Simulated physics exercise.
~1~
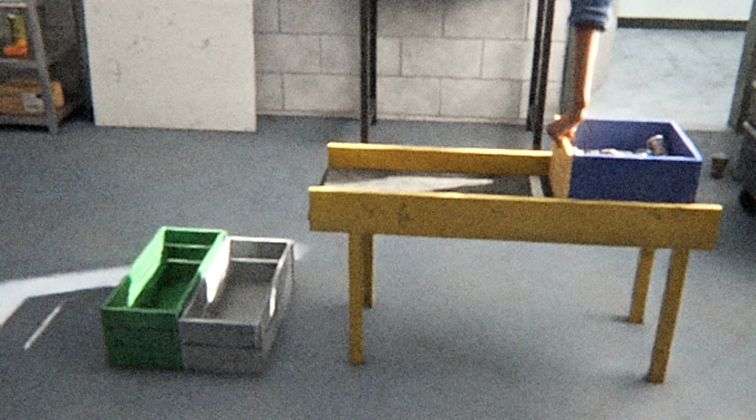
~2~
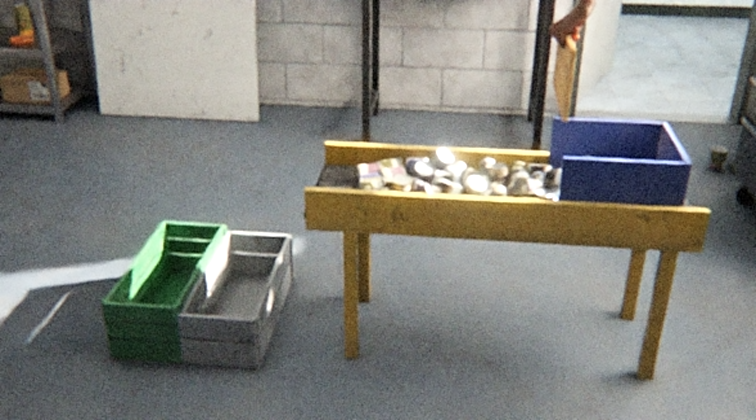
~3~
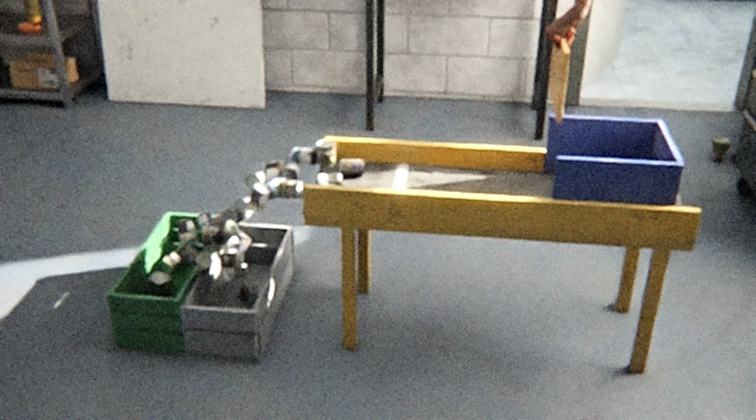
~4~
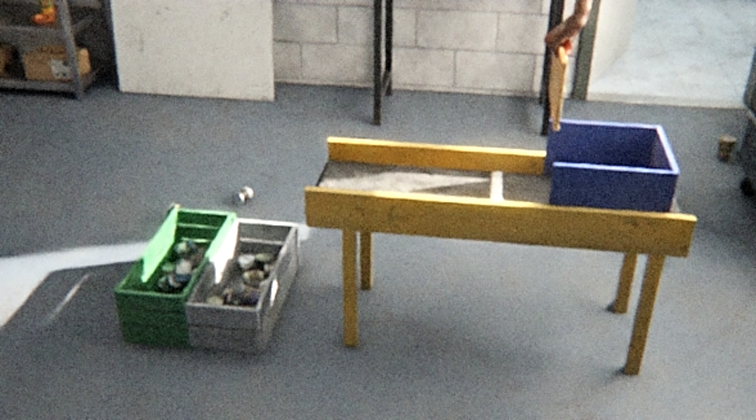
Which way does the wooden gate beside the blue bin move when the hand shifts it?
The gate moves upward, raised by the hand above the side of the blue bin.
